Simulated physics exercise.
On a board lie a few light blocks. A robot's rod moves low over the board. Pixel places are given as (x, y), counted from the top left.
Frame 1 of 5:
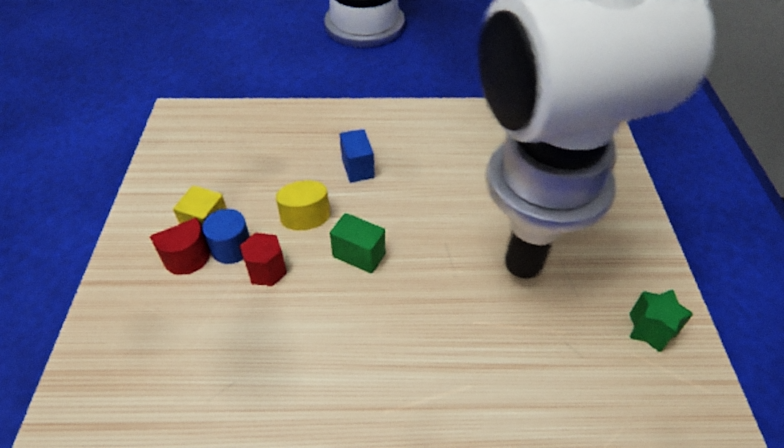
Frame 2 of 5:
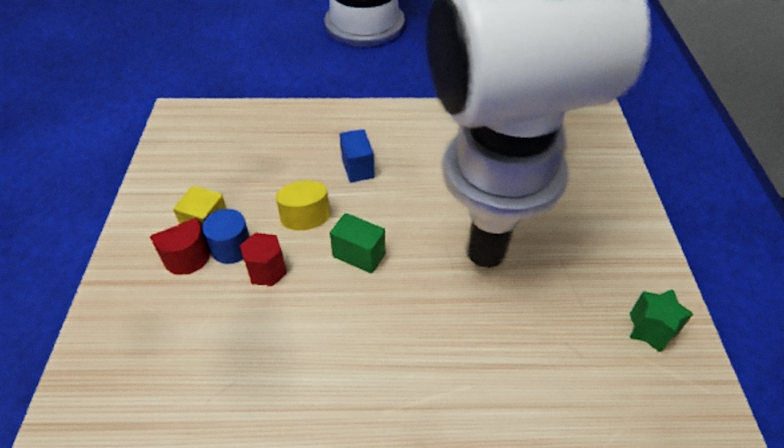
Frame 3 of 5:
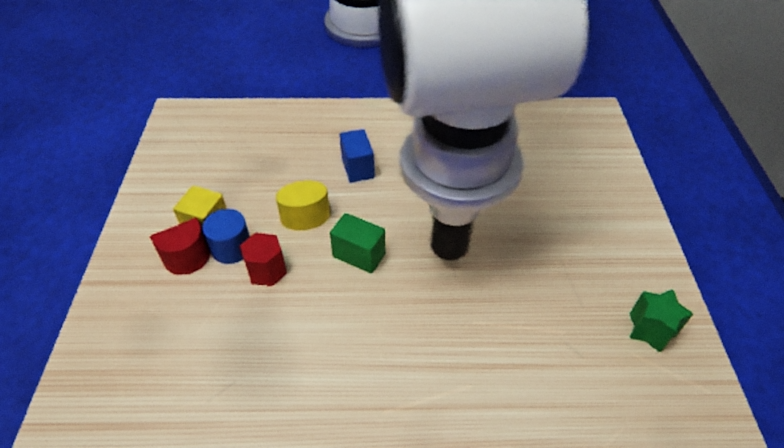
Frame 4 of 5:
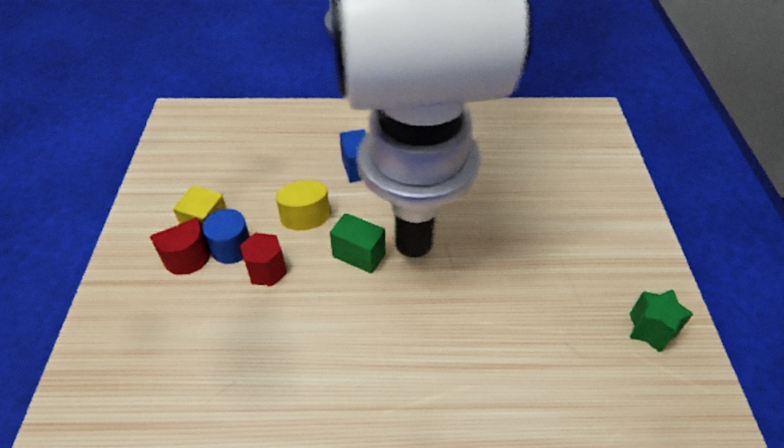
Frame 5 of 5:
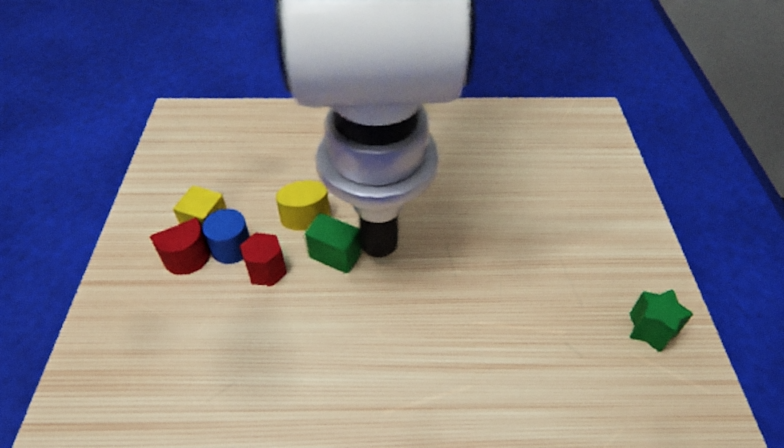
A robot's rod moves left over the board and pushes the green oblong slightly left.
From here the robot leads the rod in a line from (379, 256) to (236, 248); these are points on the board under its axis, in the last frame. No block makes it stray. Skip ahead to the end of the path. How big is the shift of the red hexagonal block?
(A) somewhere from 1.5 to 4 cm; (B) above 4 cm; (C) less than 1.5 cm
The answer is A.
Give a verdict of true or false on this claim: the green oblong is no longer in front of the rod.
That is false.
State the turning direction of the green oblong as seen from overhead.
The green oblong rotates counterclockwise.
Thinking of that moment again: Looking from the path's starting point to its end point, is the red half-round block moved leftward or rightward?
With start-to-end as forward, it shifts left.
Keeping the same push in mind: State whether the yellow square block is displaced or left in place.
Well, the yellow square block shifts from its place.
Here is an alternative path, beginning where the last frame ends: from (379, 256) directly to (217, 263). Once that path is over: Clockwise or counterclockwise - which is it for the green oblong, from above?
Seen from overhead, it turns clockwise.
On the path given first. One third of the way, rod (329, 240); red hexagonal block (250, 248), turned 35° anticlockwise; green oblong (282, 228).
Two thirds of the way, rod (279, 237); red half-round block (144, 240), turned 45° anticlockwise; yellow square block (190, 196), turned 35° clockwise; blue cylinder (187, 229); red hexagonal block (228, 263), turned 70° anticlockwise; green oblong (231, 235), turned 30° anticlockwise.
At the end, rod (231, 234); red half-round block (107, 243), turned 100° anticlockwise; yellow square block (188, 196), turned 40° clockwise; blue cylinder (151, 232); red hexagonal block (226, 264), turned 75° anticlockwise; green oblong (187, 244), turned 70° anticlockwise.
